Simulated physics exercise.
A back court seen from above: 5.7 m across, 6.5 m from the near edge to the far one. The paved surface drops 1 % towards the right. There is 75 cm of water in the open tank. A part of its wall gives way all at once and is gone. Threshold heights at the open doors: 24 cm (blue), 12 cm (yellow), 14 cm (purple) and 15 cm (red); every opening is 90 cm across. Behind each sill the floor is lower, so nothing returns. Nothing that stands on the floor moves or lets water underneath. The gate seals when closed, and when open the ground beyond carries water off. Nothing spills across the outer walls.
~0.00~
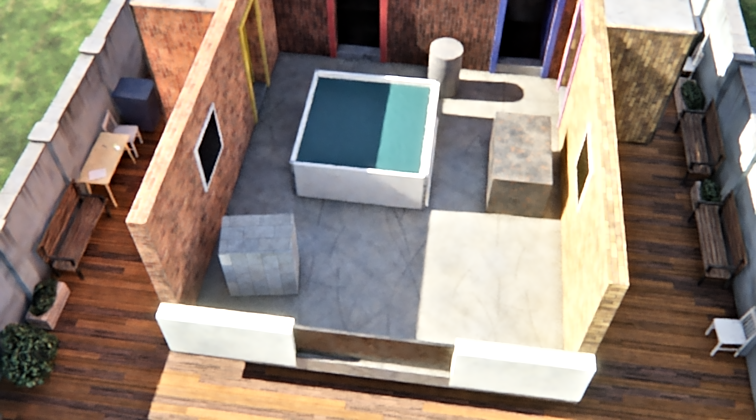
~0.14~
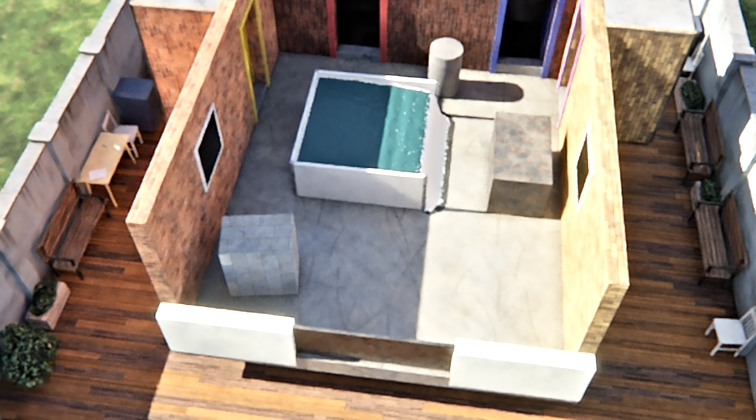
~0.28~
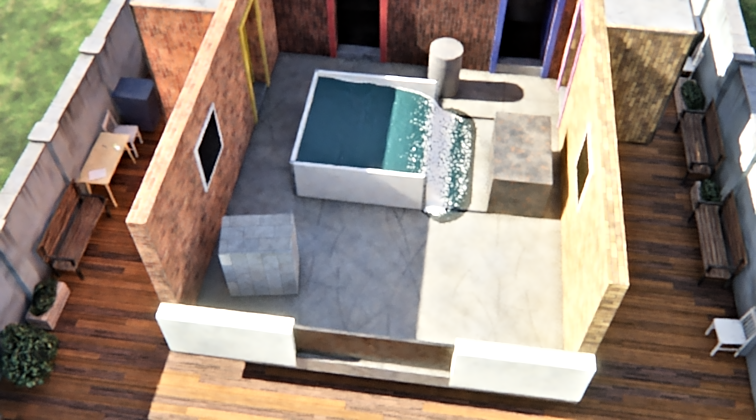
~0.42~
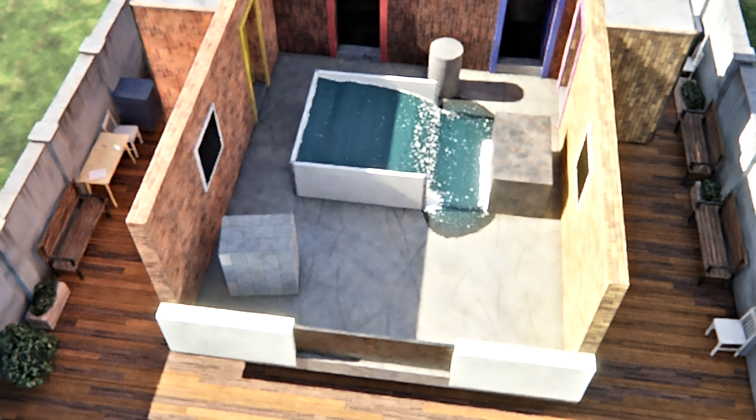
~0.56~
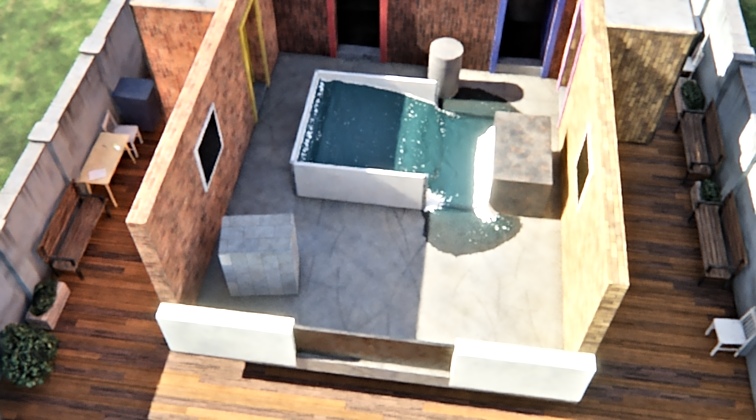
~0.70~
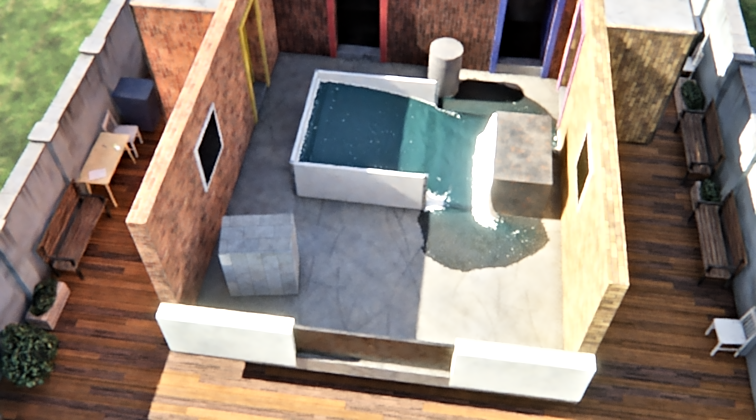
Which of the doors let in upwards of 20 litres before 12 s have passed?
Door by door: At the blue door it goes over the limit; at the yellow door it does not reach the limit; at the purple door it passes the limit; at the red door it keeps below the limit.
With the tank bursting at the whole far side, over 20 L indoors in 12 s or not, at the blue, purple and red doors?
Then: Blue below, purple over, red over.
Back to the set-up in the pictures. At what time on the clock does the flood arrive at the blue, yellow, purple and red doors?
Arrival: Blue 0.9 s, yellow 4.5 s, purple 0.8 s, red 3.0 s.
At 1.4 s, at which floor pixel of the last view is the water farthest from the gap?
Near (561, 332).
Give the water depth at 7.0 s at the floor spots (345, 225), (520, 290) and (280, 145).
About 5, 8 and 6 cm.
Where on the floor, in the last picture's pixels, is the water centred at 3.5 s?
Near (453, 190).
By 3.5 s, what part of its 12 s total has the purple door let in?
About 75 per cent.
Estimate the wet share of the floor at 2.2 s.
About 50 per cent.
After 1.4 s water covers 35 % of the floor and is deepest (56 cm) near (476, 171); blue door 9 cm at the sill, 0 L in, yellow door not reached, purple door 31 cm at the sill, 21 L in, red door not reached.
After 2.2 s water covers 50 % of the floor and is deepest (43 cm) near (556, 83); blue door 40 cm at the sill, 37 L in, yellow door not reached, purple door 36 cm at the sill, 115 L in, red door not reached.
After 3.5 s water covers 65 % of the floor and is deepest (28 cm) near (556, 102); blue door 26 cm at the sill, 83 L in, yellow door not reached, purple door 28 cm at the sill, 255 L in, red door 4 cm at the sill, 0 L in.
After 7.0 s water covers 95 % of the floor and is deepest (16 cm) near (508, 145); blue door 13 cm at the sill, 86 L in, yellow door 7 cm at the sill, 0 L in, purple door 14 cm at the sill, 330 L in, red door 2 cm at the sill, 0 L in.
After 12.0 s water covers 95 % of the floor and is deepest (14 cm) near (561, 376); blue door 8 cm at the sill, 86 L in, yellow door 11 cm at the sill, 1 L in, purple door 9 cm at the sill, 331 L in, red door 10 cm at the sill, 0 L in.
